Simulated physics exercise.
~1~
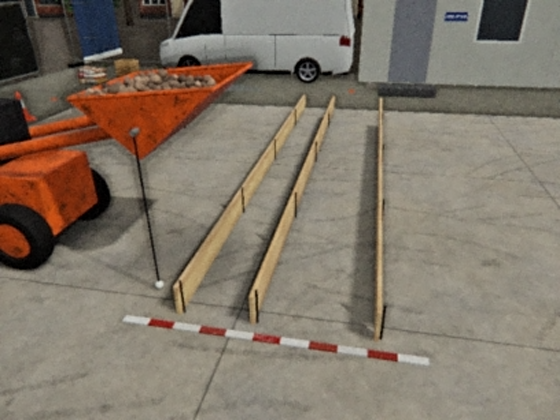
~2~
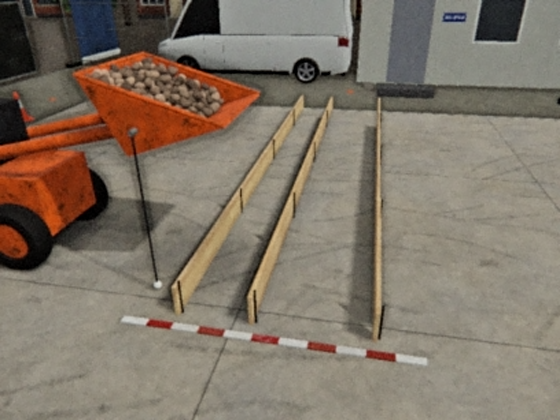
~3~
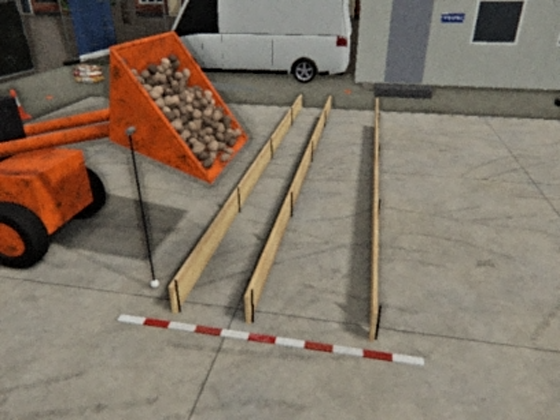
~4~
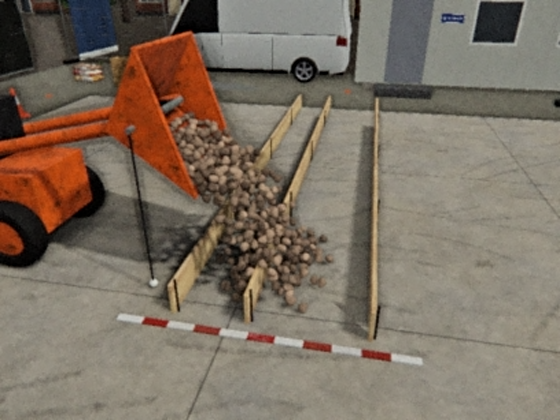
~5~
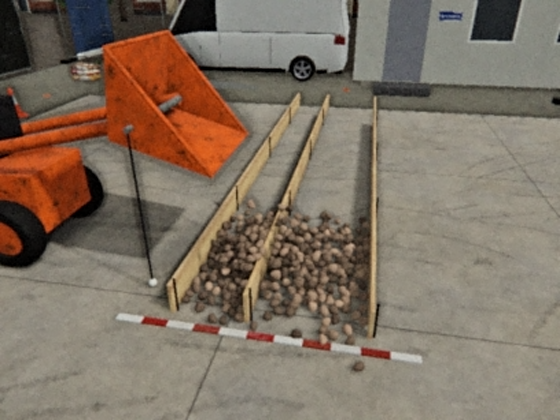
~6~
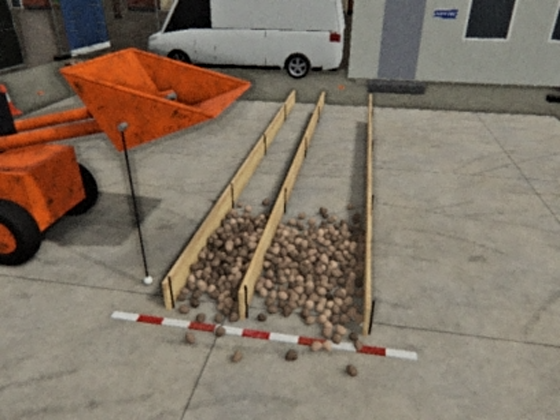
An orange loader bucket tips smooth stones across two plank bays, then swings back empty.
